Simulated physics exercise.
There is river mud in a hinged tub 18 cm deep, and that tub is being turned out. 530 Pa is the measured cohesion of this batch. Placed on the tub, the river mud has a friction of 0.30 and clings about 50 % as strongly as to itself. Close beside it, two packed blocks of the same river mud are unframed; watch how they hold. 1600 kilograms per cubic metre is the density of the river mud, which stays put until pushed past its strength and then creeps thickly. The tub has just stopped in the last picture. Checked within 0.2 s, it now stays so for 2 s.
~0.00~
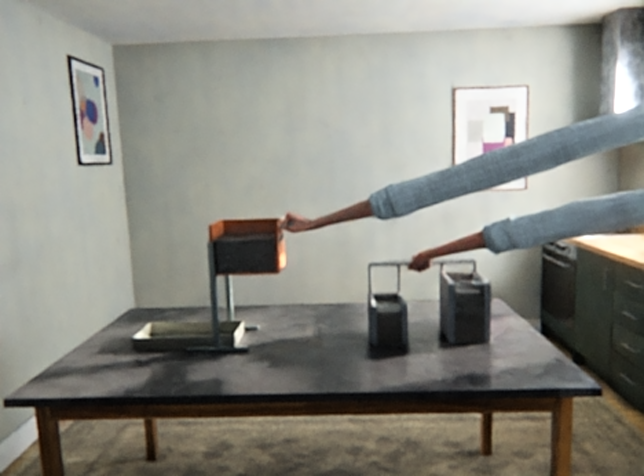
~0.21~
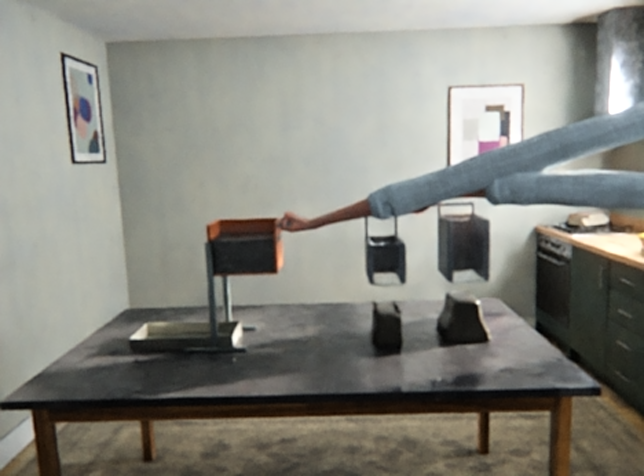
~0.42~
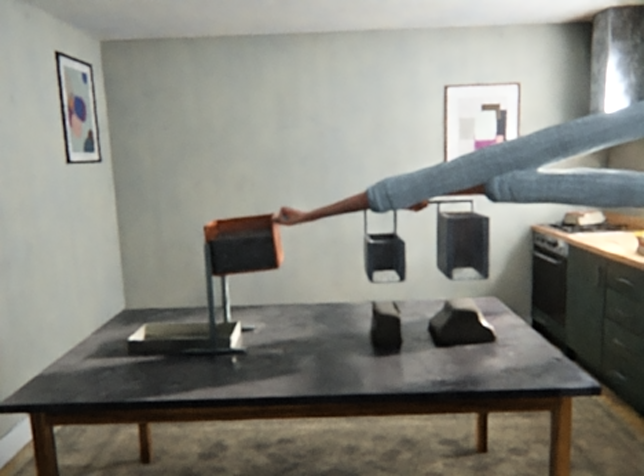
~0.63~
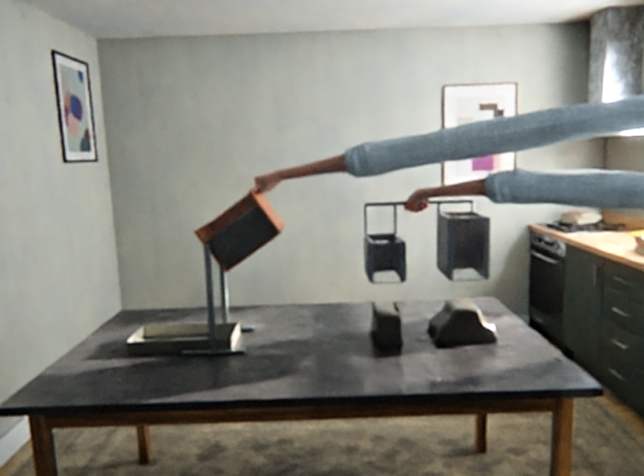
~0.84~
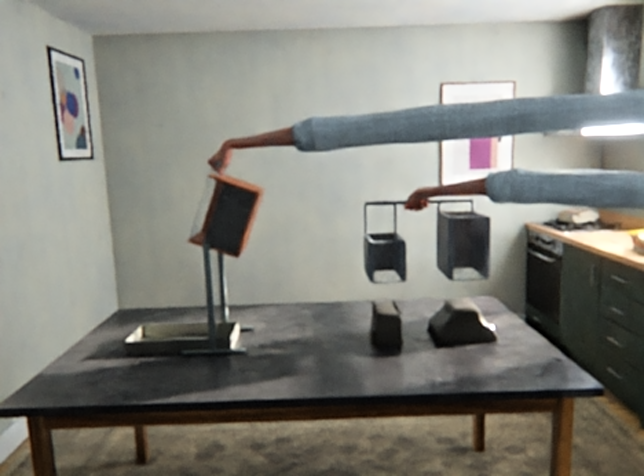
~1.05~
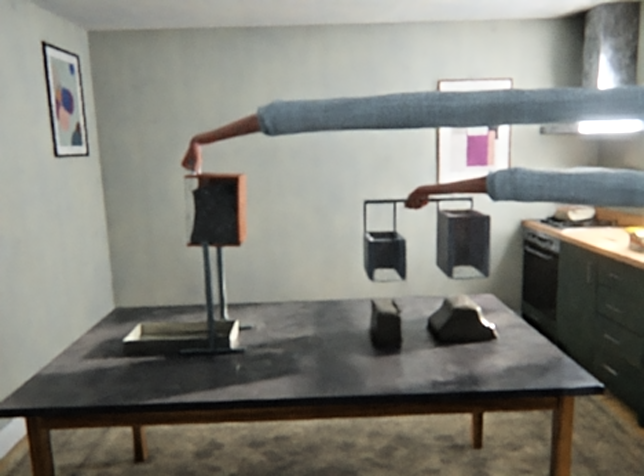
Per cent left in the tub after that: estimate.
Roughly 49 percent.
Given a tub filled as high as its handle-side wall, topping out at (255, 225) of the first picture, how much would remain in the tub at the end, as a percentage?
Near 95 per cent.
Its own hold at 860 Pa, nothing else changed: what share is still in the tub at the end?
65 %.
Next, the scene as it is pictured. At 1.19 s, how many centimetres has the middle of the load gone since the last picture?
Roughly 6 centimetres.
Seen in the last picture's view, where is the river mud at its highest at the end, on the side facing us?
Roughly at pixel (222, 219).
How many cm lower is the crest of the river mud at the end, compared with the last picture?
About 11 cm.
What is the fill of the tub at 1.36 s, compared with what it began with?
About 55 %.
By 1.19 s, the tub is at 87 degrees and holds 82 %.
By 1.36 s, the tub is at 87 degrees and holds 53 %.
By 1.53 s, the tub is at 87 degrees and holds 49 %.
By 1.70 s, the tub is at 87 degrees and holds 49 %.
By 3.05 s, at the end, the tub is at 87 degrees and holds 49 %.
